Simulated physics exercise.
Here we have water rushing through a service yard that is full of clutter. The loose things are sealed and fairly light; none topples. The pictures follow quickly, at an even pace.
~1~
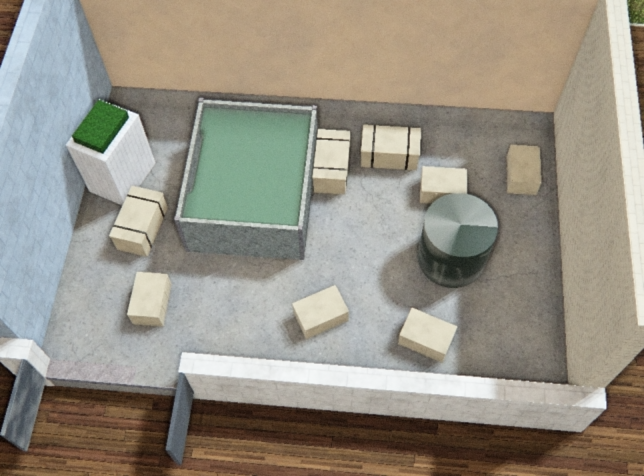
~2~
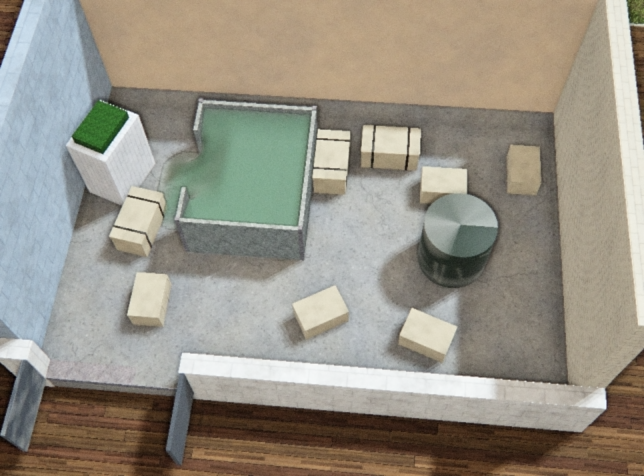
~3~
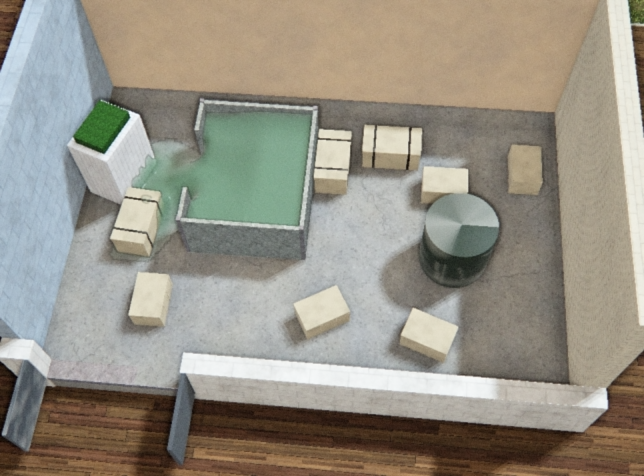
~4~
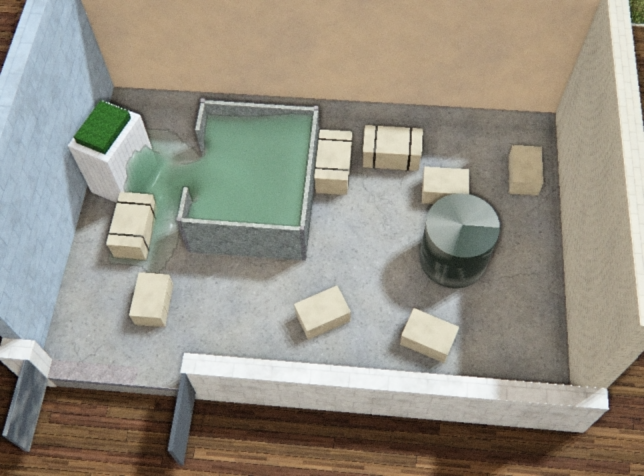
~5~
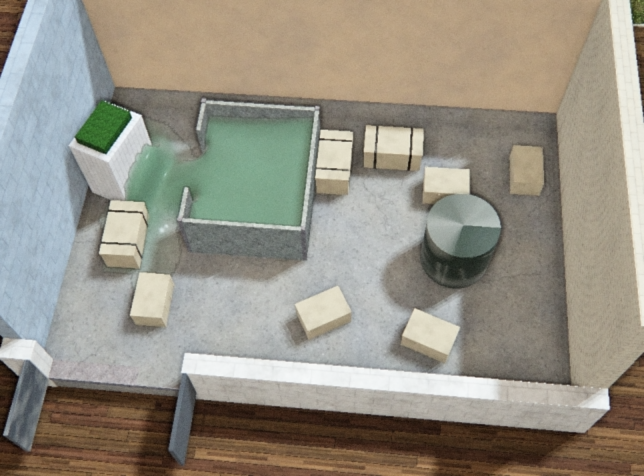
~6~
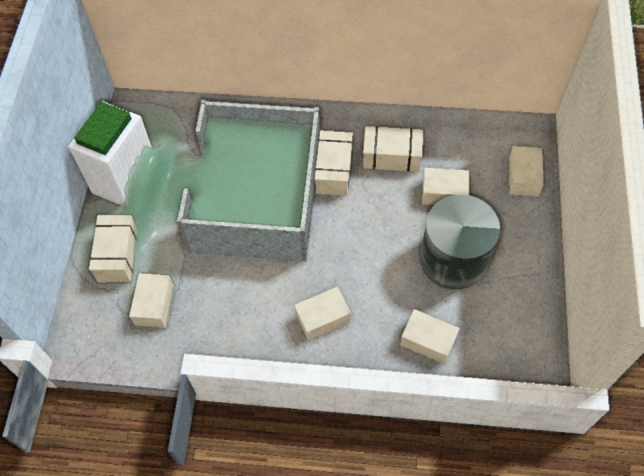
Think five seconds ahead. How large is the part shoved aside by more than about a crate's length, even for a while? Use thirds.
That comes to less than a third.
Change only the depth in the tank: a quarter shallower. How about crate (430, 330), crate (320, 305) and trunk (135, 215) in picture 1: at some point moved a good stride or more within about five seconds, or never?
As listed: Less than that, under that, pushed that far.
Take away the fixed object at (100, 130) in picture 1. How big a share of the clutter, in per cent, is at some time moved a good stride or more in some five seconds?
Roughly 10 per cent.
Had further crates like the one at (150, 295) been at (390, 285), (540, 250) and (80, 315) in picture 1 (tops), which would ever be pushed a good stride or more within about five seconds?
In that order: Less than that, no, pushed that far.
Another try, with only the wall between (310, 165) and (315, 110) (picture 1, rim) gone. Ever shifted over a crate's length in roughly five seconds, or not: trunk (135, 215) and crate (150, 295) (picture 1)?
As listed: Less than that, no.
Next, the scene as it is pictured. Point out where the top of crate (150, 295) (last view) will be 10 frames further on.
At about (177, 342).
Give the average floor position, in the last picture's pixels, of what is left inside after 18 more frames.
At about (378, 240).
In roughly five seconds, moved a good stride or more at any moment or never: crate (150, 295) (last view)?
My call: Pushed that far.
A moment on, 1 of 8 are well off their spots; 0 afloat.
Next, 2 of 8 are well off their spots; 0 afloat.
Later, 2 of 8 are well off their spots; 0 afloat.
In the end, 2 of 8 are well off their spots, and 2 have been at some point; 0 afloat.
